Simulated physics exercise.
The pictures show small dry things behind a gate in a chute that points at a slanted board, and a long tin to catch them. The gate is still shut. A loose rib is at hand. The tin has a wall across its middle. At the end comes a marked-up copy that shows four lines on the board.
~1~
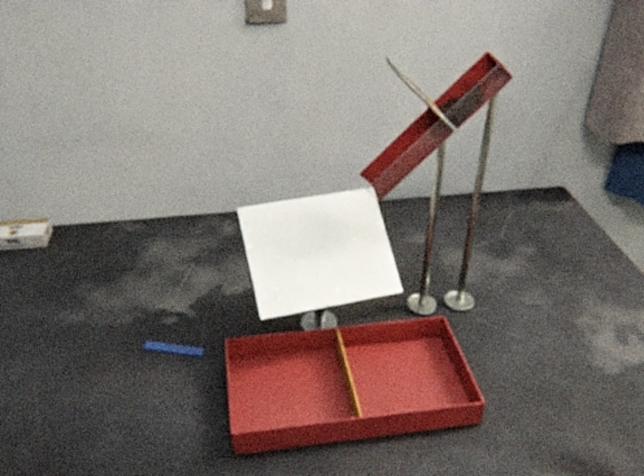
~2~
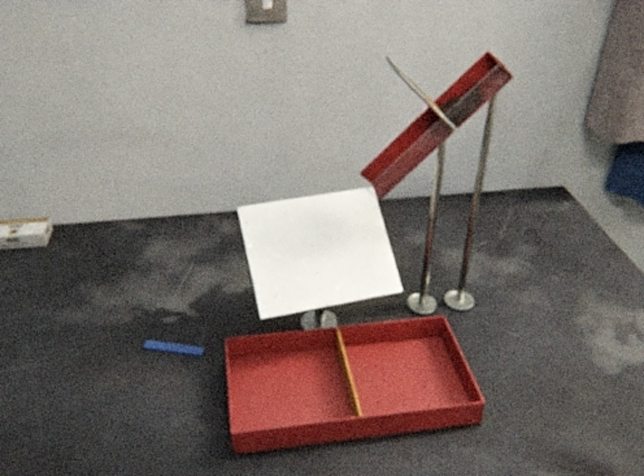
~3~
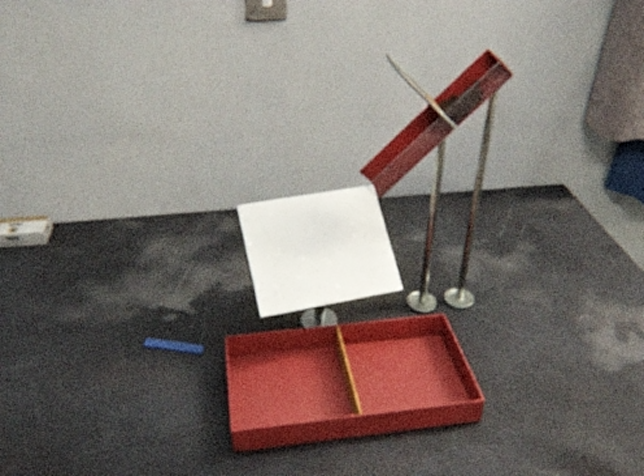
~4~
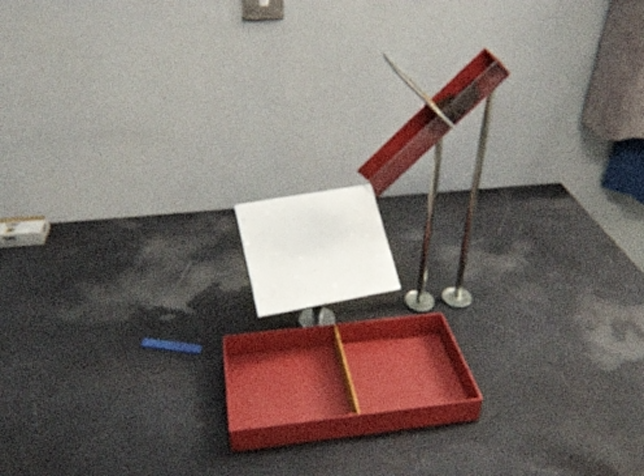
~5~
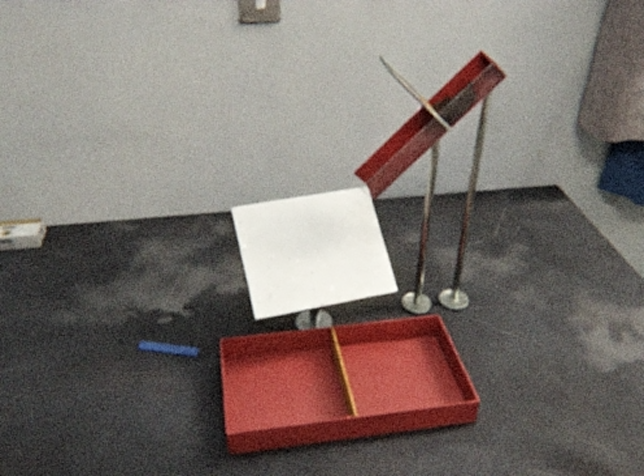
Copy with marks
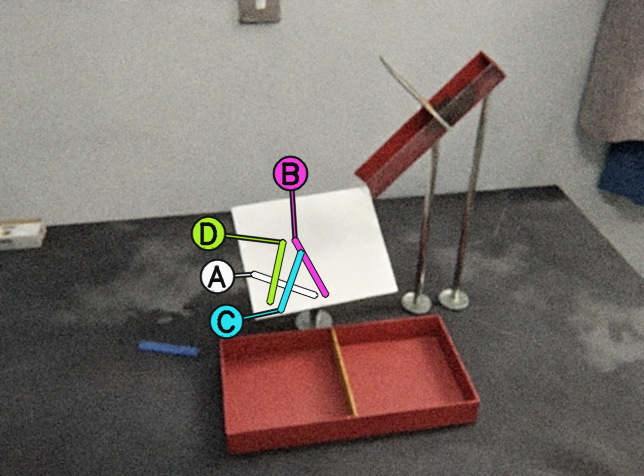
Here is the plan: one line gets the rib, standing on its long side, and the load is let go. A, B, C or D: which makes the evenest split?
The answer is line A.
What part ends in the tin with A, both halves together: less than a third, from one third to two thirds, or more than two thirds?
More than two thirds.
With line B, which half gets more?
Right.
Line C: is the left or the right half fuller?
More lands on the left.
On the marked copy, line A from (254, 274) to (314, 295); line B from (295, 240) to (325, 294); line C from (301, 252) to (280, 310); line D from (282, 242) to (270, 301).
Choosing A, of what is caught, close to a third in the left half, close to two thirds in the right.
Choosing B, of what is caught, a small share in the left half, the bulk in the right.
Choosing C, of what is caught, the bulk in the left half, a small share in the right.
Choosing D, of what is caught, all but a few in the left half, a small share in the right.
